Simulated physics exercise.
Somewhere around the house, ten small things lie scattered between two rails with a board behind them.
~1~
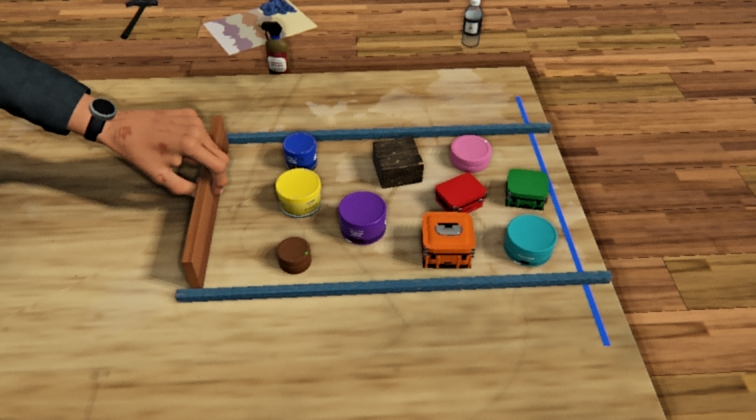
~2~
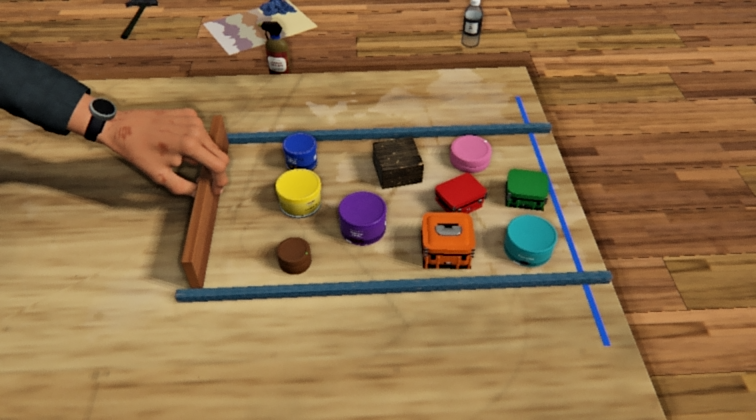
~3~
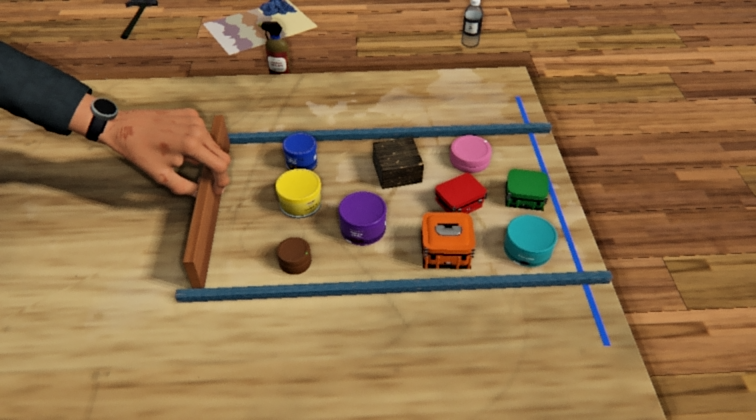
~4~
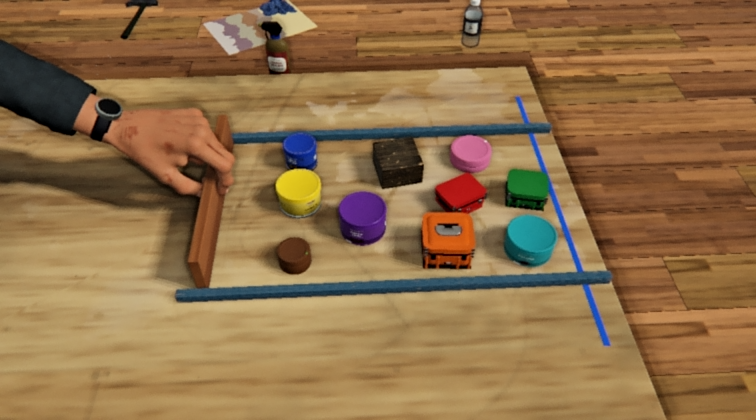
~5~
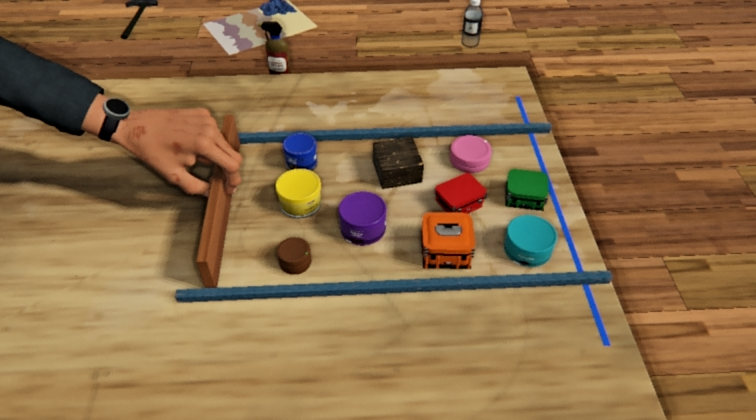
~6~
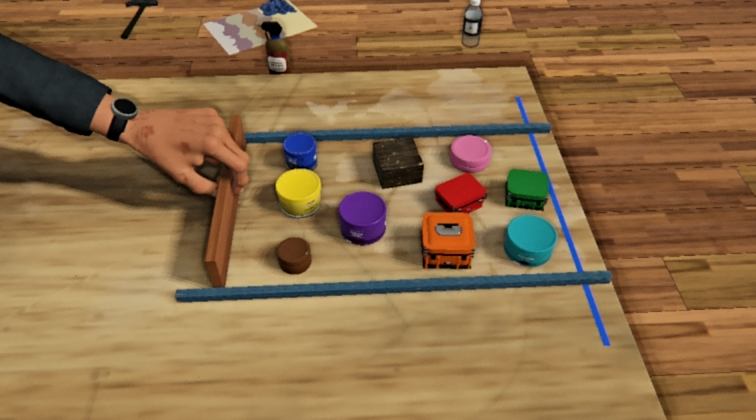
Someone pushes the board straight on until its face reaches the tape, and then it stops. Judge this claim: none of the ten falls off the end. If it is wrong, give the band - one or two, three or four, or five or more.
Wrong; five or more fall off.
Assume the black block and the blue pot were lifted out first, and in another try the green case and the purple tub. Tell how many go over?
The counts: 4 and 5.
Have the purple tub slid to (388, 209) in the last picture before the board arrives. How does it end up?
From that start, the object then is safe.
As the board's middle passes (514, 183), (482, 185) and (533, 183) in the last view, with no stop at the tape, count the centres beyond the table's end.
The counts are 3, 1 and 5, in that order.
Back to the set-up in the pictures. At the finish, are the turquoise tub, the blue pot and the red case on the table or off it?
Here's how it plays out: The turquoise tub ends up off, the blue pot stays where it is and the red case ends up off.
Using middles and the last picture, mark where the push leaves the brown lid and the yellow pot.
Result: One about (592, 247), other about (575, 183).
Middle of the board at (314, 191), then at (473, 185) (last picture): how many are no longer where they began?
Counts: 3, 10.
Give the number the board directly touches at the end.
4 are in contact with it.
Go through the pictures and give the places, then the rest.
In the first frame, green case (526, 190); turquoise tub (530, 241); pink lid (471, 154); board (208, 195); tape (554, 197).
In the second frame, turquoise tub (530, 241); brown lid (294, 256).
In the third frame, pink lid (471, 154); black block (398, 163).
In the fourth frame, green case (526, 190); purple tub (363, 219).
In the fifth frame, turquoise tub (530, 241); blue pot (301, 154).
In the sixth frame, green case (526, 190); turquoise tub (530, 241); pink lid (471, 154); board (229, 194); tape (554, 197).
Early on, none off yet; green case at rest near (526, 190); turquoise tub at rest near (530, 241); pink lid at rest near (471, 154).
Finally, the number that fall off is five or more; lost, black block, orange case, red case, pink lid, turquoise tub and green case.
